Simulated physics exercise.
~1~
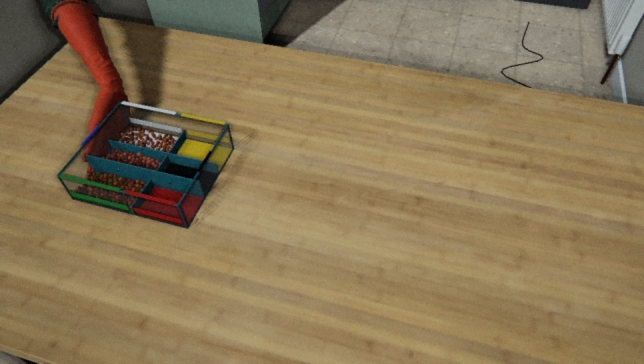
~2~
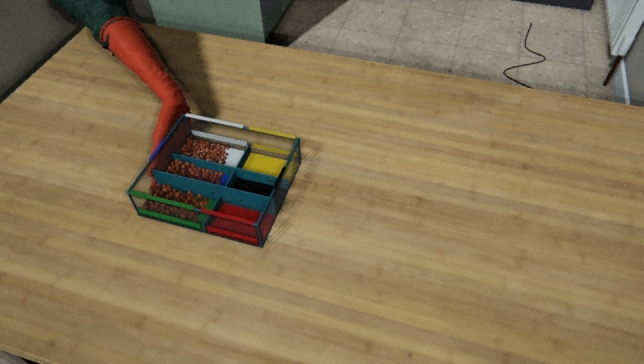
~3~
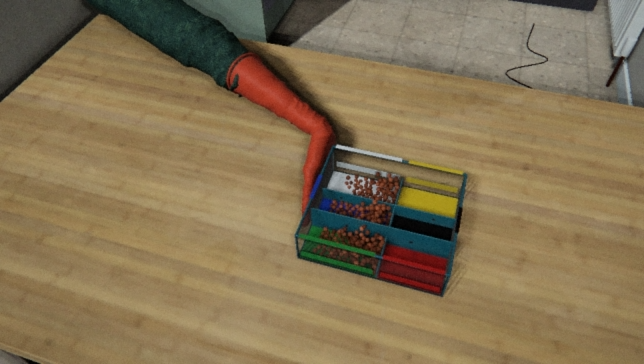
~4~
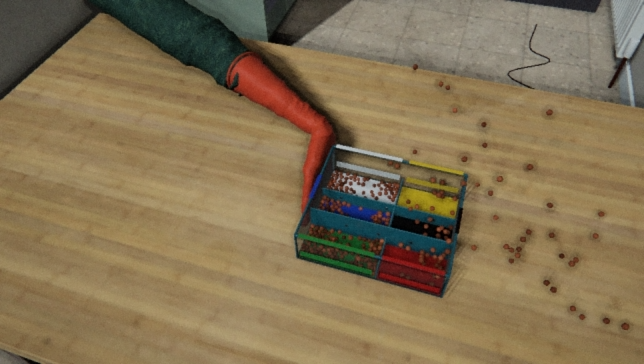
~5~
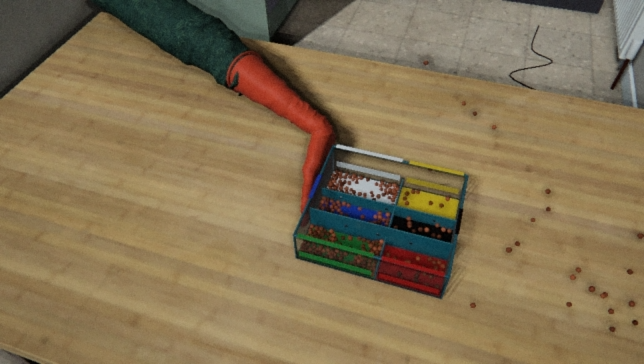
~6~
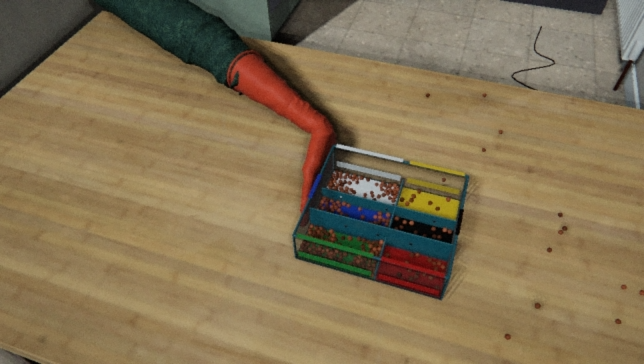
On a wooden tabletop, a red-gloved arm pushes a compartmented tray right and stops, small reddish pellets spilling across compartments and the table.
